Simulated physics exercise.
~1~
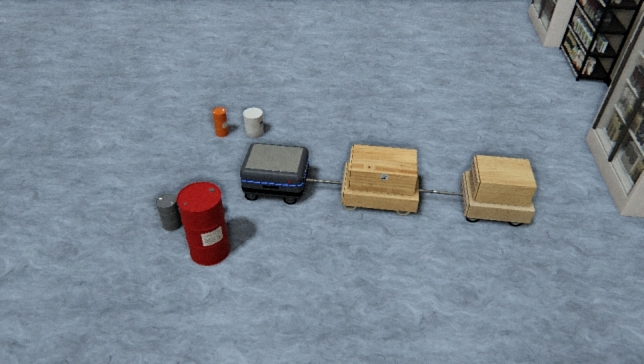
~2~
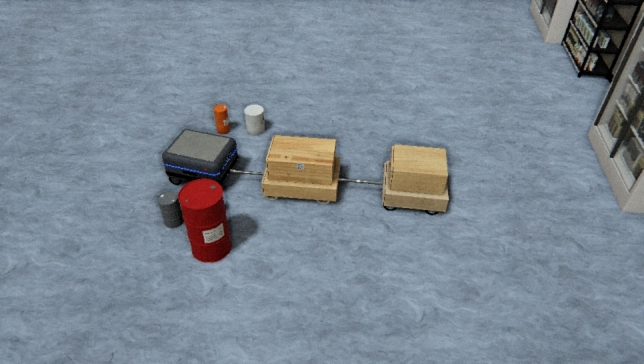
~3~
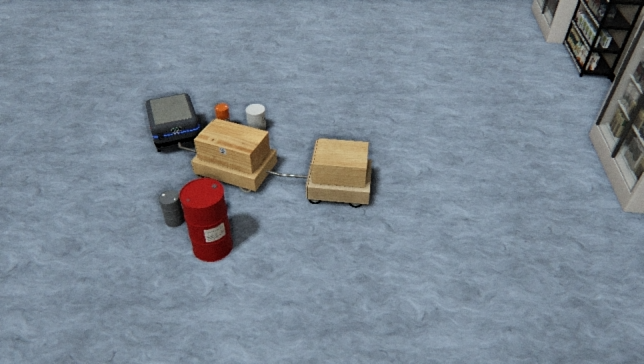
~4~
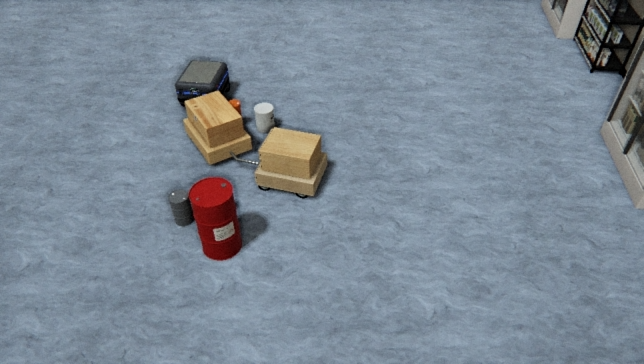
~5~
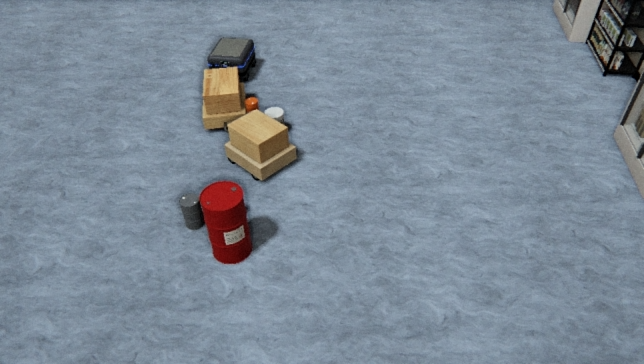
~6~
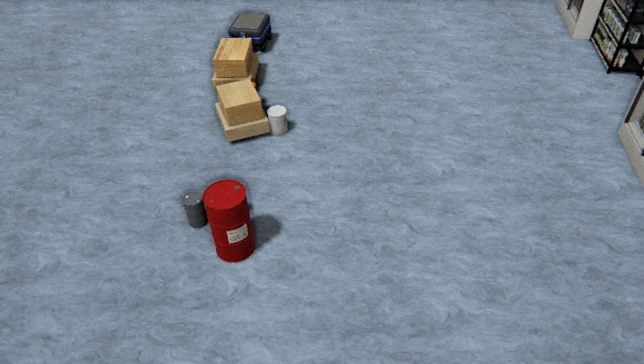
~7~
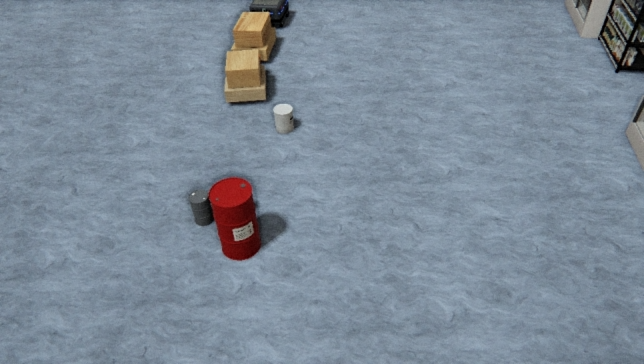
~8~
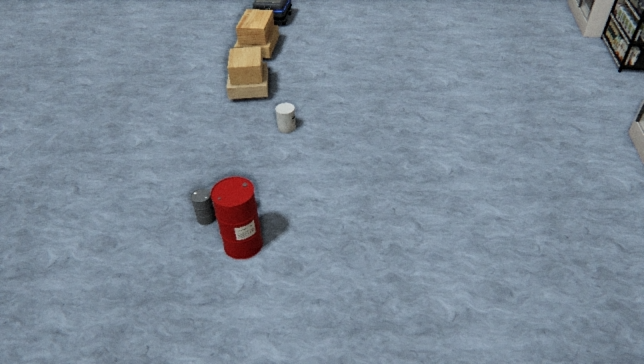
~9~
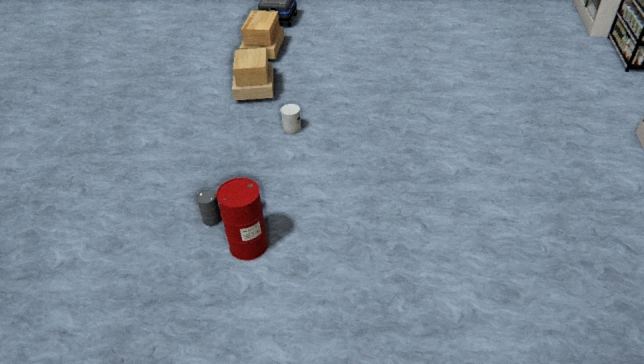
A dark robot tug pulling two carts loaded with wooden boxes drives left between the red drum and the small orange and white containers, then curves up around them, the orange one shifting before dropping from view, and stops at the top edge, the drum, grey canister and white pail still standing.
